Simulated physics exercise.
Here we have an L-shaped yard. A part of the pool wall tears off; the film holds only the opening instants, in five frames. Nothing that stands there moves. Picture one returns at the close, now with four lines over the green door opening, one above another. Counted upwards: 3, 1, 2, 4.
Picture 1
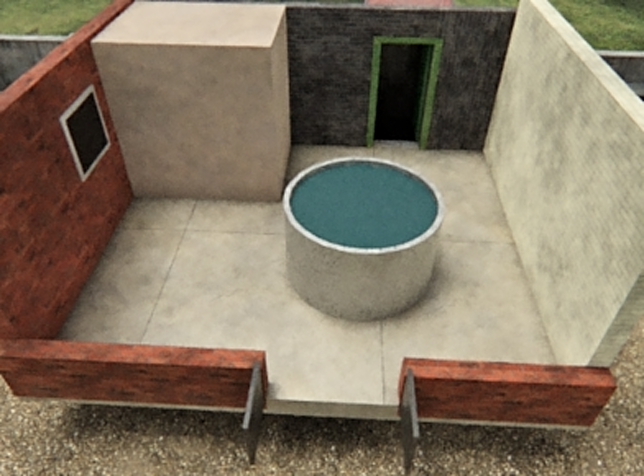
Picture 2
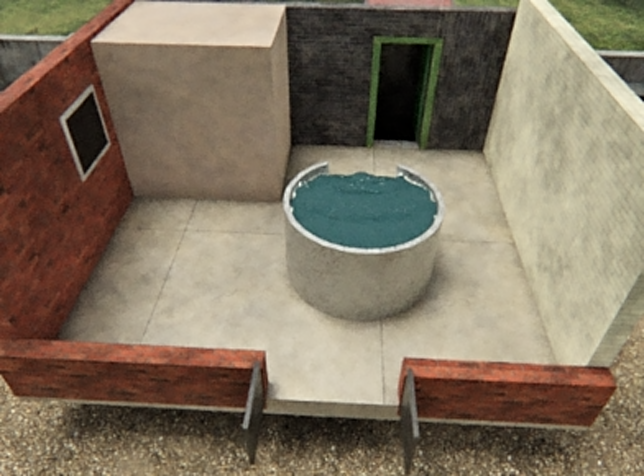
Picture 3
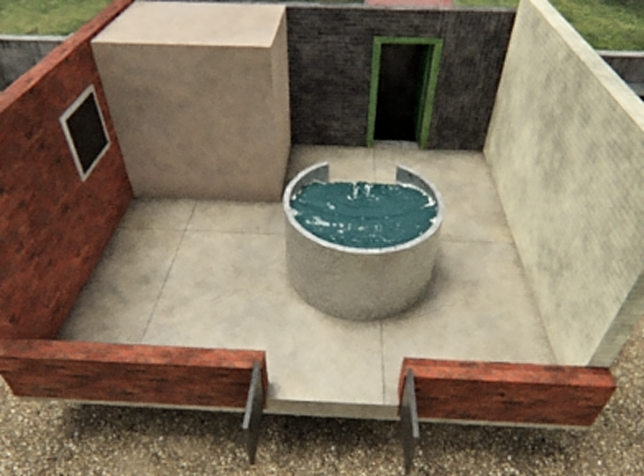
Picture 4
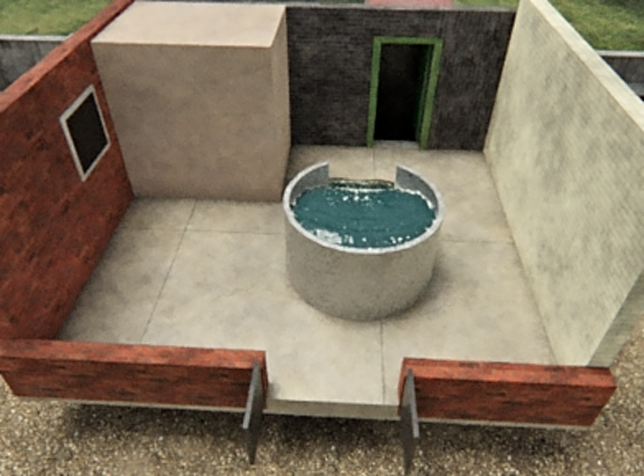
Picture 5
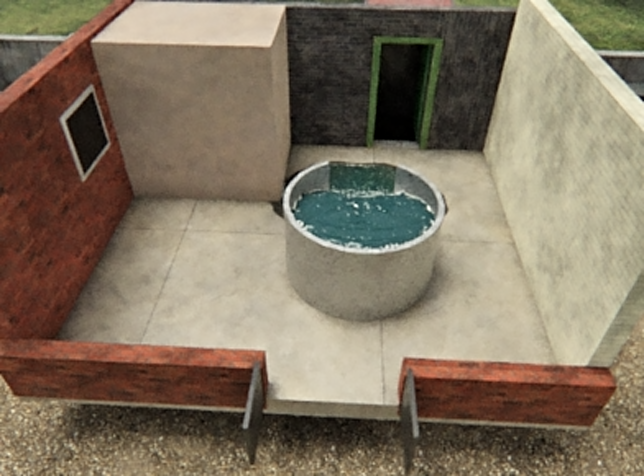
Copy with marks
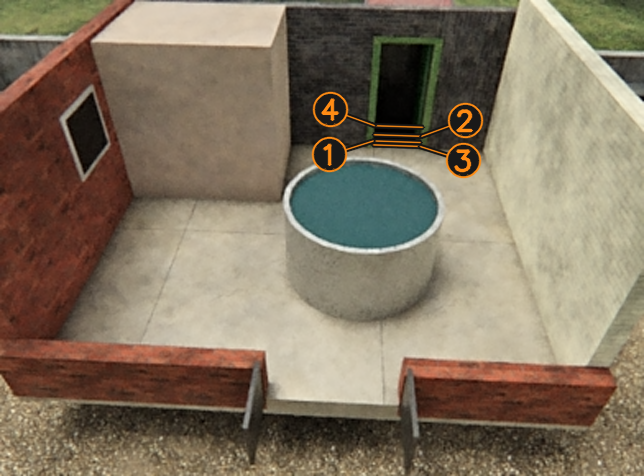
In a walled yard, water in a round pool sloshing and dropping as its rim opens at the back, spreading behind it.
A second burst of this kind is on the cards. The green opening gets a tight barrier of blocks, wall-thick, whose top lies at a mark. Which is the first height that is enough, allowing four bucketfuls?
Use height 4.
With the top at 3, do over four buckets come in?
Yes, that goes wrong.
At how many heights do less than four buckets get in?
One of them.
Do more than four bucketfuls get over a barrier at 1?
Yes, that goes wrong.
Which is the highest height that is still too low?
The answer is 2.
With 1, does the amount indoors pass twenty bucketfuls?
Yes.
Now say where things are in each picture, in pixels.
Water in the pool at rest, its middle at (363, 204); foot of the green doorway at (396, 148); open gate at (334, 351).
Water covers 1 % of the ground, its front hidden from here.
Water covers 4 % of the ground, its front hidden from here.
Water covers 9 % of the ground, its front hidden from here.
Water covers 16 % of the ground, its front hidden from here.
On the marked copy, 1 at (396, 141); 2 at (397, 135); 3 at (396, 145); 4 at (398, 126); from the bottom up 3, 1, 2, 4.
With 1, dozens of bucketfuls pour in.
With 2, about 12 bucketfuls get in.
With 3, dozens of bucketfuls pour in.
With 4, a splash gets over, under a bucket.
